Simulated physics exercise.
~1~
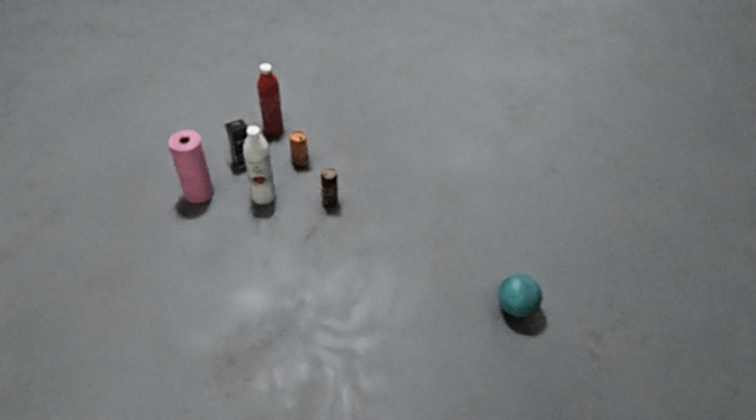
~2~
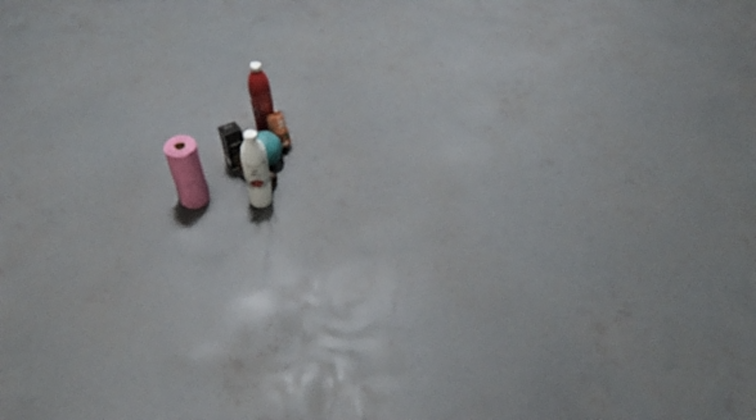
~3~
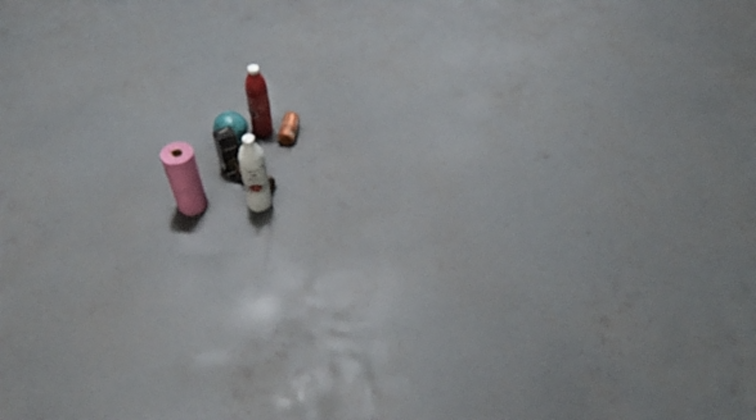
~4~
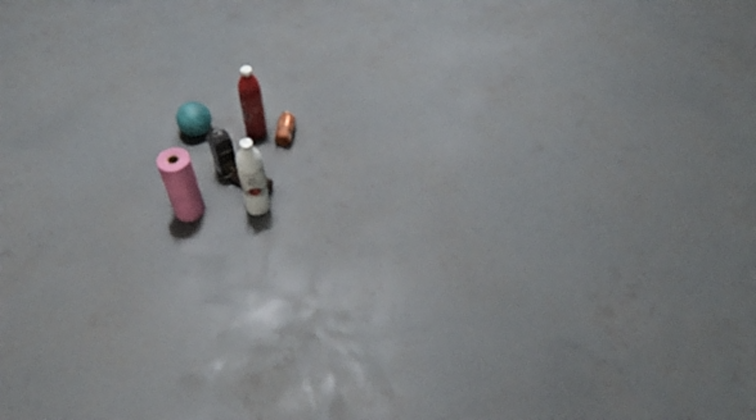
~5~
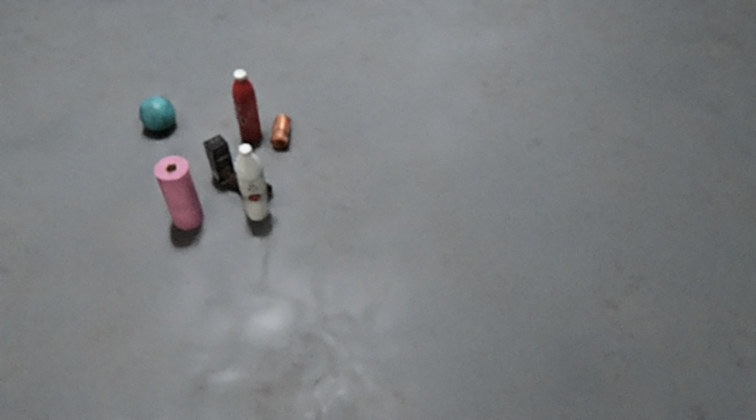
At first, a turquoise ball is at the lower right of a grey floor, away from a white bottle, a red bottle, a pink roll, a black carton and two small cans, one brown and one orange, all upright. The ball then travels up and left into the group, where the brown can goes over and the orange can leans. Next, the ball appears behind the black carton, and the orange can lies on its side. The ball continues left past the others. It ends at the upper left, with both cans down and the bottles, roll and carton still standing.
